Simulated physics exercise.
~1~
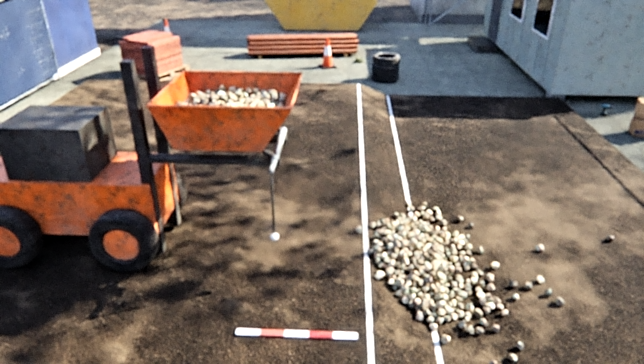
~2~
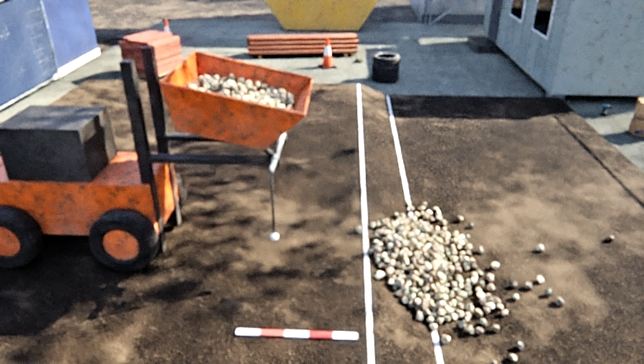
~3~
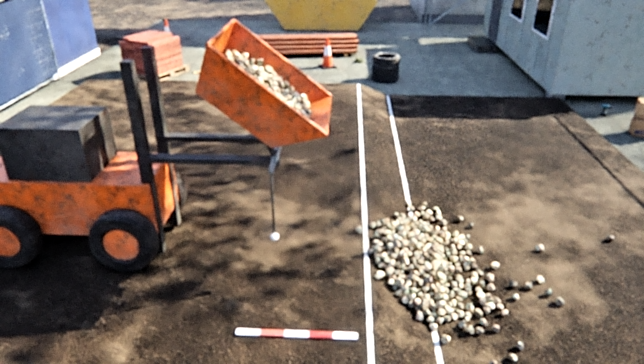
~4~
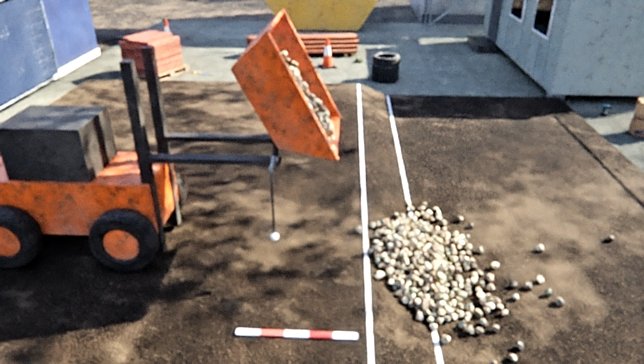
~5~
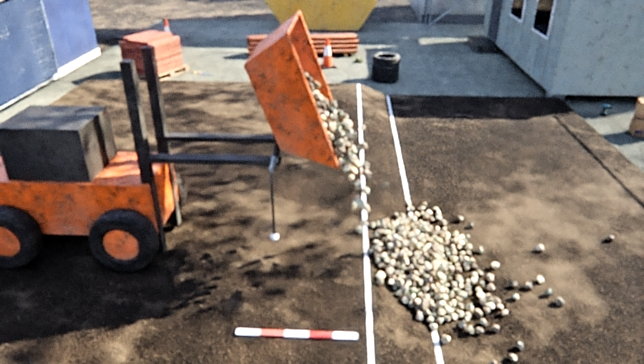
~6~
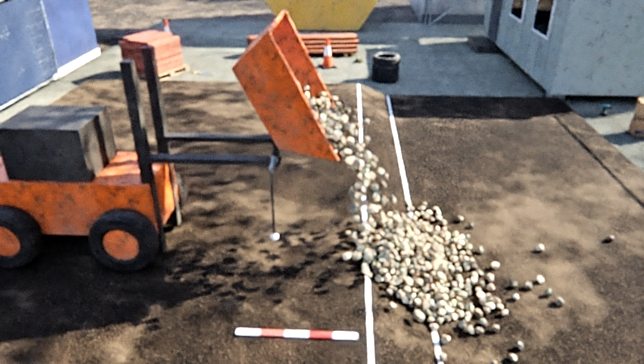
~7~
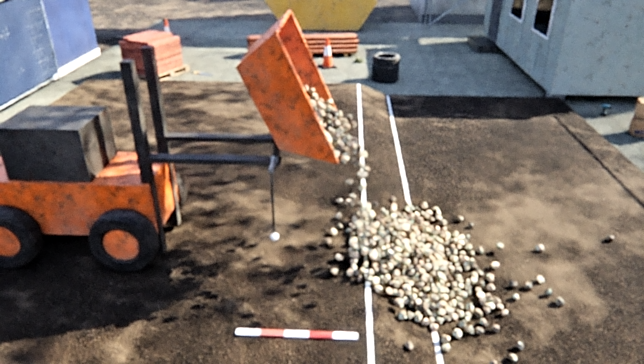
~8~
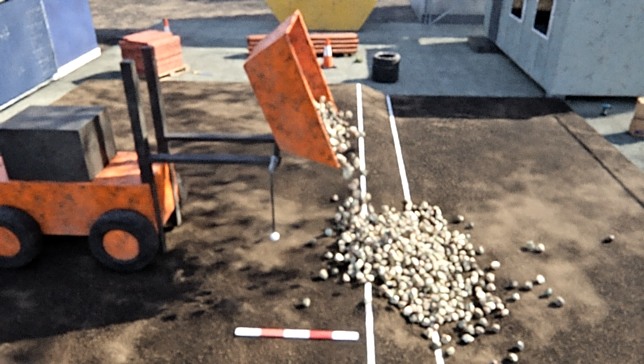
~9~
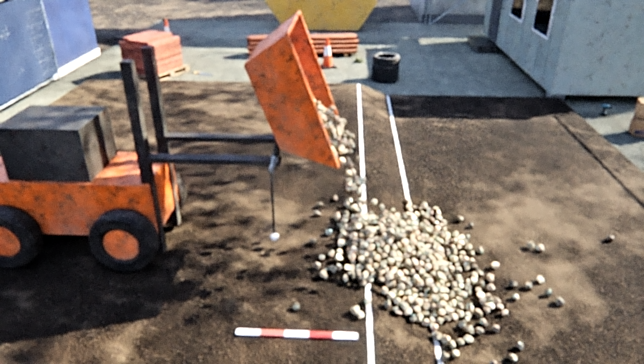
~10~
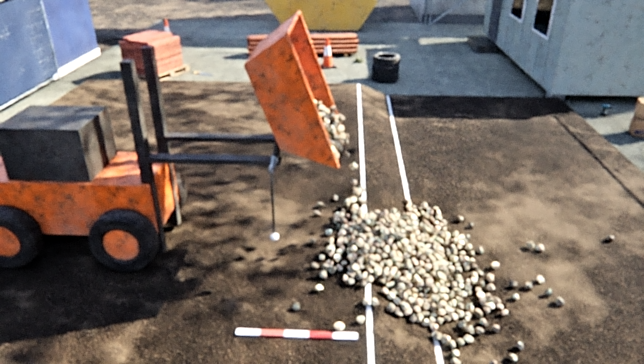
An orange fork truck stands at the left of a sunlit dirt yard, seen from above, holding up an orange skip of pale rounded stones. A heap of similar stones lies to the right across two white lines, with a red and white staff in front and sheds and a cone behind. The skip tips steeply forward to the right, and stones start pouring onto the heap. It jerks back and forward a few times, shaking out more. The heap spreads left over the nearer line, and the skip ends still steeply tipped, some stones inside.
